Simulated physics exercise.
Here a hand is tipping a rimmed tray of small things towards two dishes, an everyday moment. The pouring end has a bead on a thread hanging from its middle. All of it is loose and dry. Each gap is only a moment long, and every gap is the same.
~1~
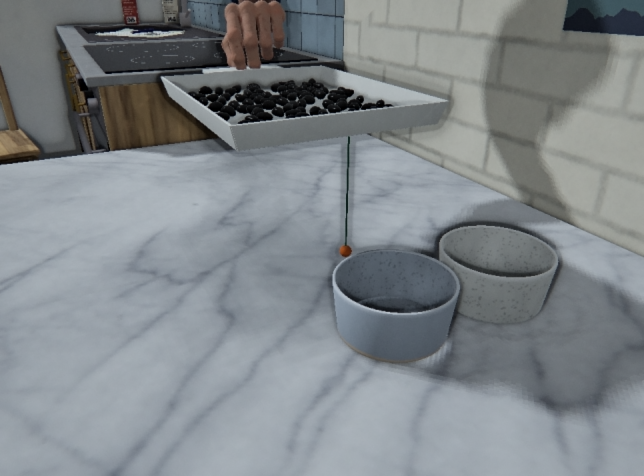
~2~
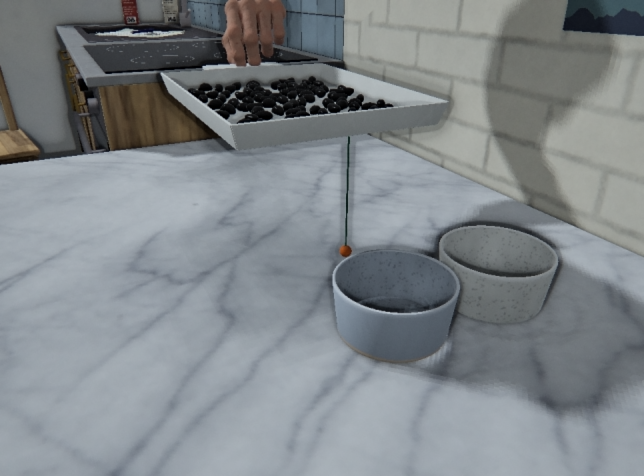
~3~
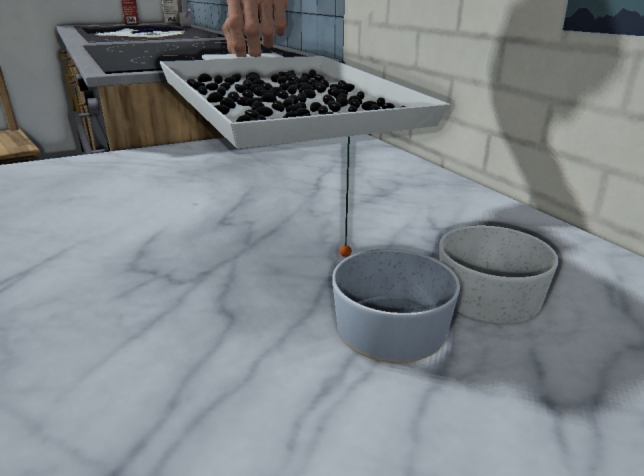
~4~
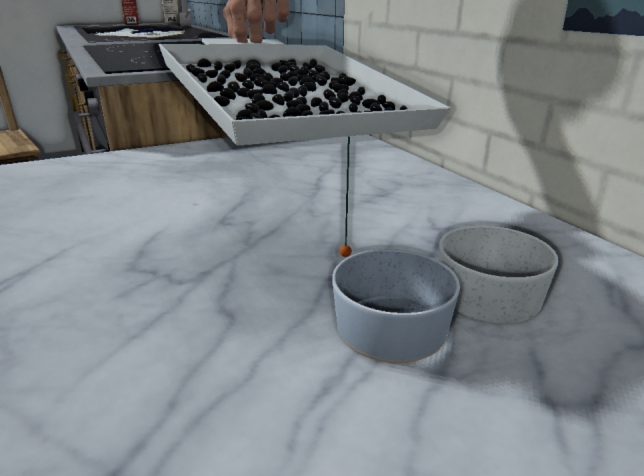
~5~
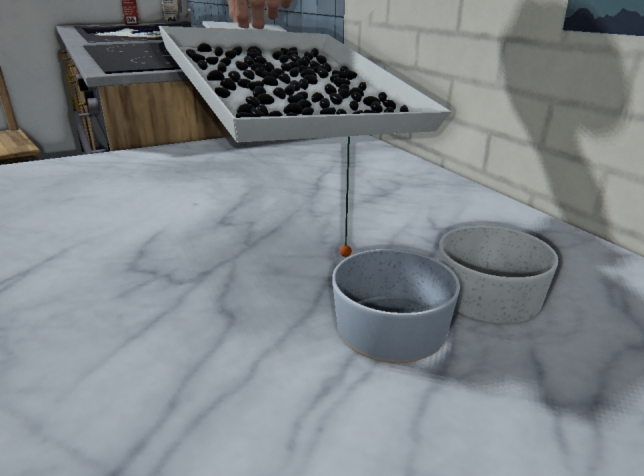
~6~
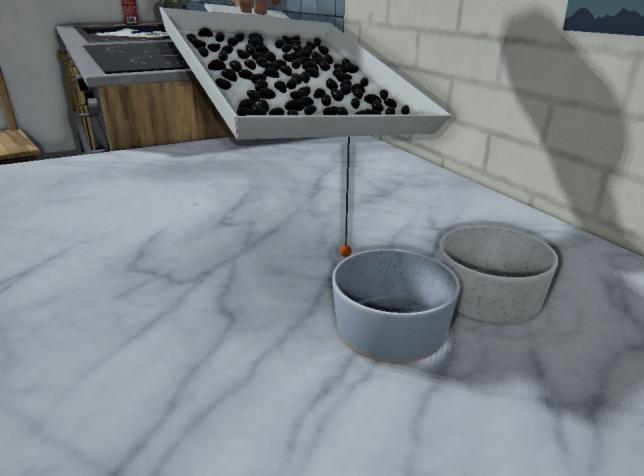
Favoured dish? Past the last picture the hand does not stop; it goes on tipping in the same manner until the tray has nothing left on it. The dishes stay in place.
Left.
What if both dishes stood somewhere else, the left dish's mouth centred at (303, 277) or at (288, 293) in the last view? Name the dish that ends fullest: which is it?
Try 1: The right-side dish; try 2: The right-side dish.
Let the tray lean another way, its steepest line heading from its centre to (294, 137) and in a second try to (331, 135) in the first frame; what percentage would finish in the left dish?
Roughly 10 % in the first case and 30 % in the second.
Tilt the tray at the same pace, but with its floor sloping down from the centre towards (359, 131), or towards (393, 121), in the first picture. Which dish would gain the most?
Case one: The dish at left. Case two: The dish at left.
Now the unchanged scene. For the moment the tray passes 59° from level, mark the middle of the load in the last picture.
The centre of the load shows up near (385, 101) in the last view.
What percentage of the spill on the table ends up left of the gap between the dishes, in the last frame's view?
Roughly 70 in a hundred.
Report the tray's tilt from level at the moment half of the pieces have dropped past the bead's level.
Somewhere around 110 degrees.
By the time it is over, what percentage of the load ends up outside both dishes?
Share: Approx. 30 %.
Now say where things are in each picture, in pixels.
The first picture shows corners of the pouring end (236, 123) and (440, 100), level; middle of the load (283, 102), black beans; left dish (432, 332); right dish (537, 296); bead on its thread (346, 251).
The second picture shows corners of the pouring end (236, 122) and (440, 101), level; middle of the load (283, 100).
The third picture shows corners of the pouring end (237, 121) and (440, 103), tipped barely, lowest at the right corner; middle of the load (284, 95).
The fourth picture shows corners of the pouring end (238, 118) and (441, 106), tipped a little, lowest at the right corner; middle of the load (284, 86).
The fifth picture shows corners of the pouring end (239, 115) and (442, 109), tipped a little, lowest at the right corner; middle of the load (285, 78).
The sixth picture shows corners of the pouring end (241, 113) and (443, 112), tipped clearly, lowest at the right corner; middle of the load (287, 70); left dish (432, 332); right dish (537, 296).
Just after the last frame, tray tipped steeply; every one on the tray.
A moment on, tray tipped right over; the larger part on the tray; just a few in the right dish; just a few outside both; about a tenth in the air.
Further on, tray tipped past a quarter turn; roughly half in the left dish; roughly a quarter in the right dish; roughly a quarter outside both.
When it is over, tray tipped past a quarter turn; roughly half in the left dish; roughly a quarter in the right dish; roughly a quarter outside both.
